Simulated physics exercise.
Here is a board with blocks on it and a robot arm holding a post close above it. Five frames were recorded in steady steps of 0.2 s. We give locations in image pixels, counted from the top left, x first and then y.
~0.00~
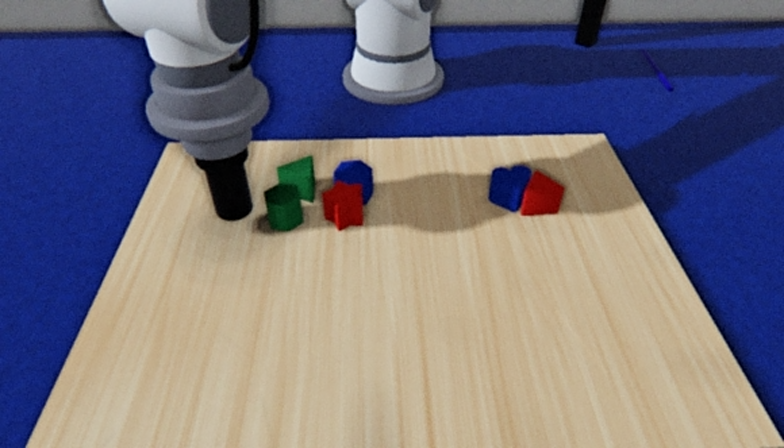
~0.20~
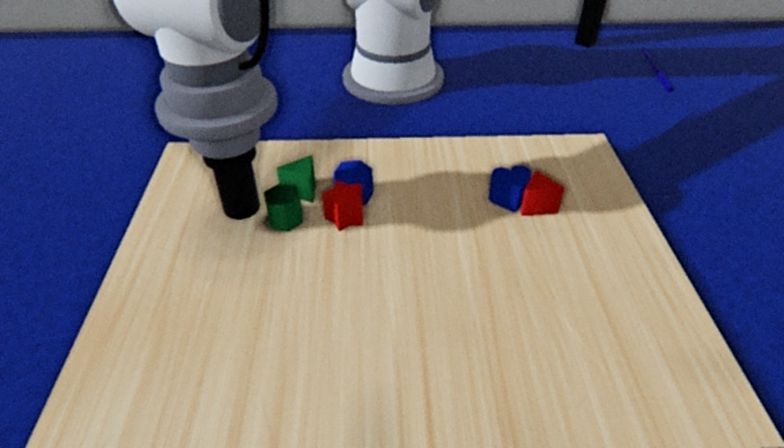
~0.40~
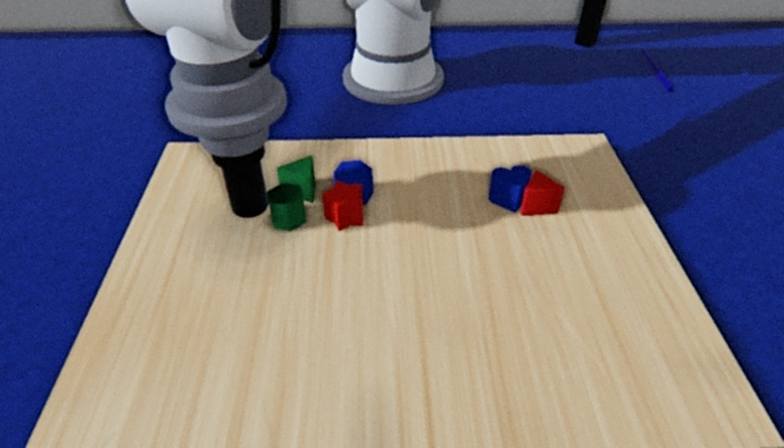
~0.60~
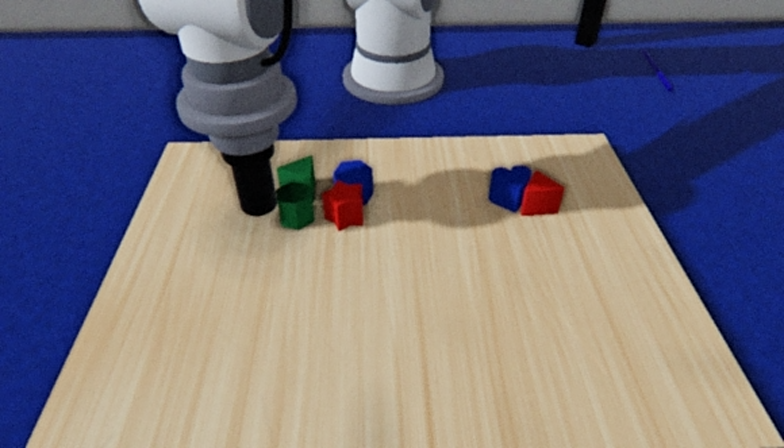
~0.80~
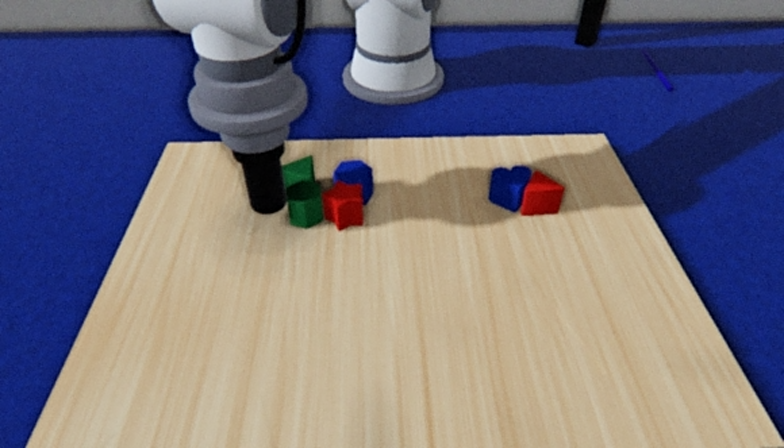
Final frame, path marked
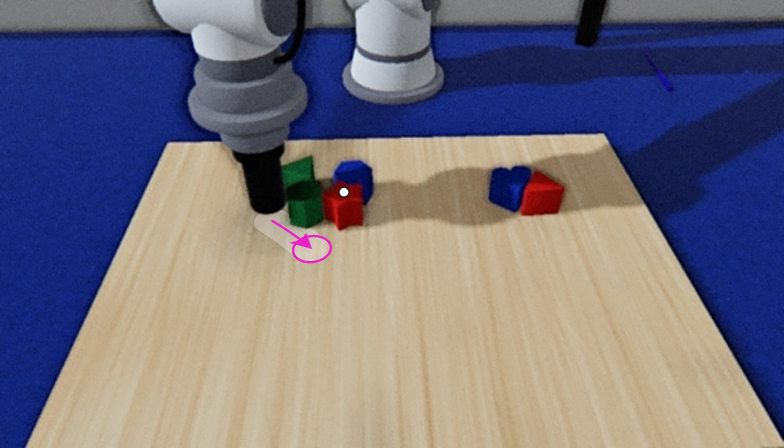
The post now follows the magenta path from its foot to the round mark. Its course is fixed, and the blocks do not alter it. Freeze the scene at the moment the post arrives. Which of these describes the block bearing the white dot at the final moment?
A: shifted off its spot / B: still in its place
My pick is A.
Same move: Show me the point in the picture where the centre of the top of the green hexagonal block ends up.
When the path ends, it will be at (333, 202).
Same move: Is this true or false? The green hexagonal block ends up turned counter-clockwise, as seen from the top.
This is true.
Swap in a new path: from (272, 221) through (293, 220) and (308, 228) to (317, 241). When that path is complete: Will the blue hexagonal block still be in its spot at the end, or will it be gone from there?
Left where it is.
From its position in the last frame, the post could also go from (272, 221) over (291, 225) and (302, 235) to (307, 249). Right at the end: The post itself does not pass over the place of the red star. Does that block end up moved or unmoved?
It will end up elsewhere.
Drawn move, from (272, 221) over (292, 234) to (312, 249); the dot is on the red star.
On the path given first. Halfway along, post at (291, 218); green hexagonal block at (325, 200), turned 20° anticlockwise; red star at (364, 192), turned 25° anticlockwise.
At the end, post at (310, 232); green triangular piece still; green hexagonal block at (333, 202), turned 35° anticlockwise; red star at (369, 190), turned 30° anticlockwise.
